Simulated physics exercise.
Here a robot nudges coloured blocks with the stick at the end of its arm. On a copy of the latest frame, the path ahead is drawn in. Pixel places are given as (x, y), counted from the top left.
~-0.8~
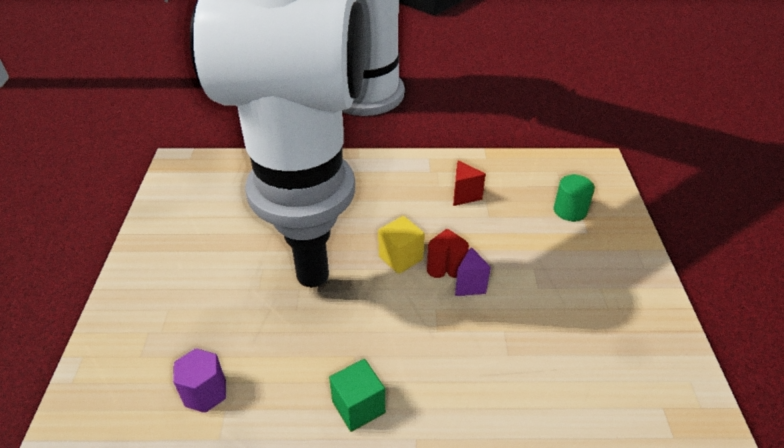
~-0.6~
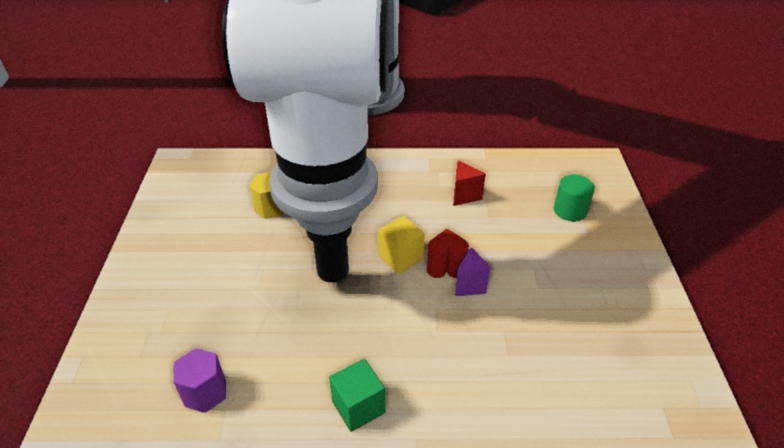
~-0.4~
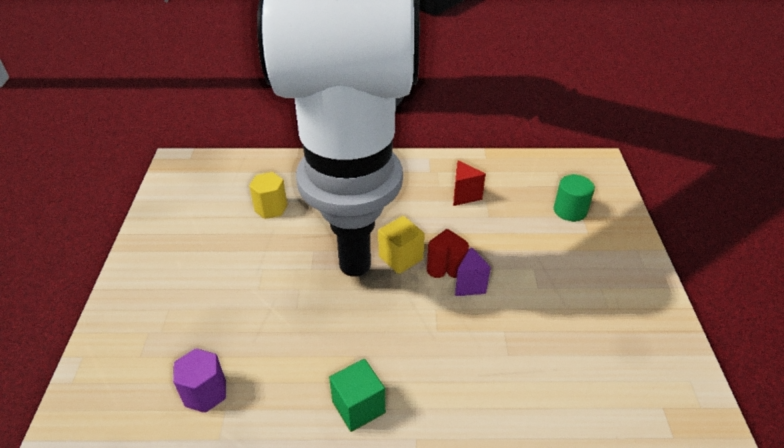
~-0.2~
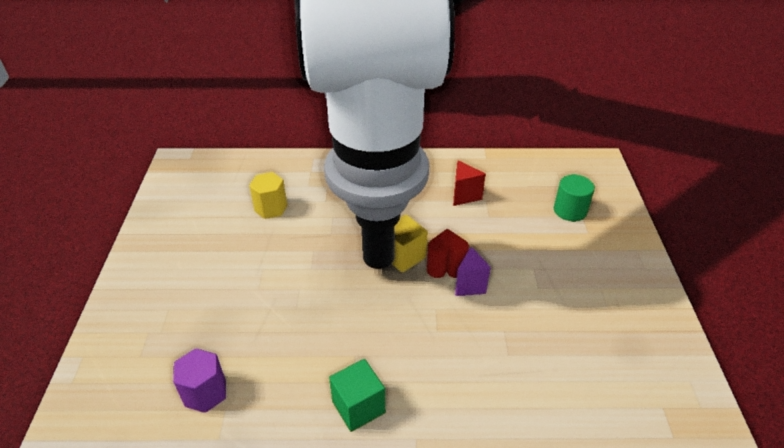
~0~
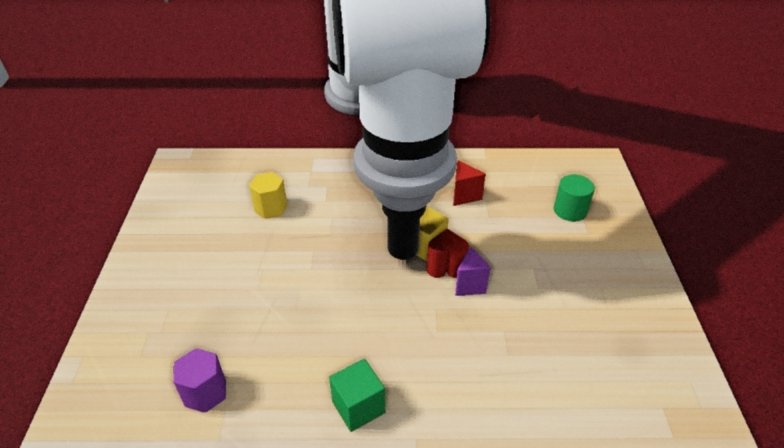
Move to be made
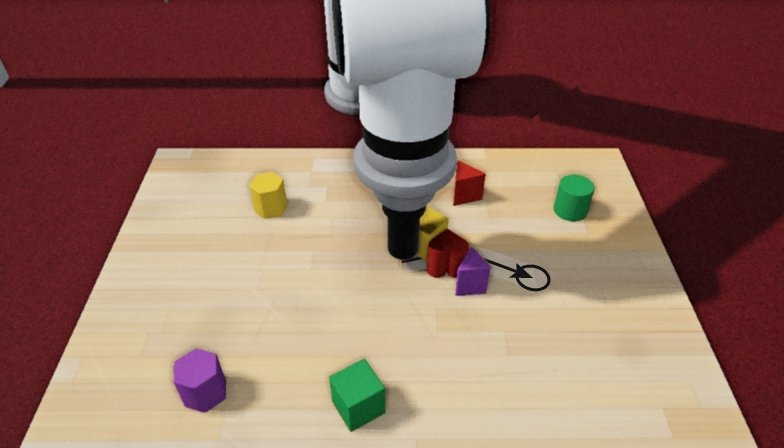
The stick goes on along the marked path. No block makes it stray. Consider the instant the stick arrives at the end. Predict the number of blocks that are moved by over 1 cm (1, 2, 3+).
3 or more.
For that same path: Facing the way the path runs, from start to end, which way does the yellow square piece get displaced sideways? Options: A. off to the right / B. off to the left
B (off to the left)
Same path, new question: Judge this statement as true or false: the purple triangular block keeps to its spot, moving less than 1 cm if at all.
That statement is not accurate.
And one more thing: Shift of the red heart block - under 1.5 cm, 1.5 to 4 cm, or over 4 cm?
The answer here is over 4 cm.
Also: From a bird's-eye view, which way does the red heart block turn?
It twists clockwise.
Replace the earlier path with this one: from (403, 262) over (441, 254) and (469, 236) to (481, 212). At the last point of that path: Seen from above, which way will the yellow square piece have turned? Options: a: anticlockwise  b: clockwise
a: Anticlockwise.
The drawn path runs from (403, 262) via (446, 255) and (490, 262), ending at (533, 278).
What follows on the original path. One third of the way, stick (448, 243); yellow square piece (450, 206), turned 35° anticlockwise; red heart block (472, 244); purple triangular block (482, 264), turned 50° clockwise.
Two thirds of the way, stick (492, 250); yellow square piece (451, 206), turned 35° anticlockwise; red heart block (507, 257), turned 40° clockwise; purple triangular block (490, 270), turned 100° clockwise.
At the end, stick (536, 266); yellow square piece (451, 206), turned 35° anticlockwise; red heart block (521, 270), turned 70° clockwise; purple triangular block (490, 270), turned 105° clockwise.
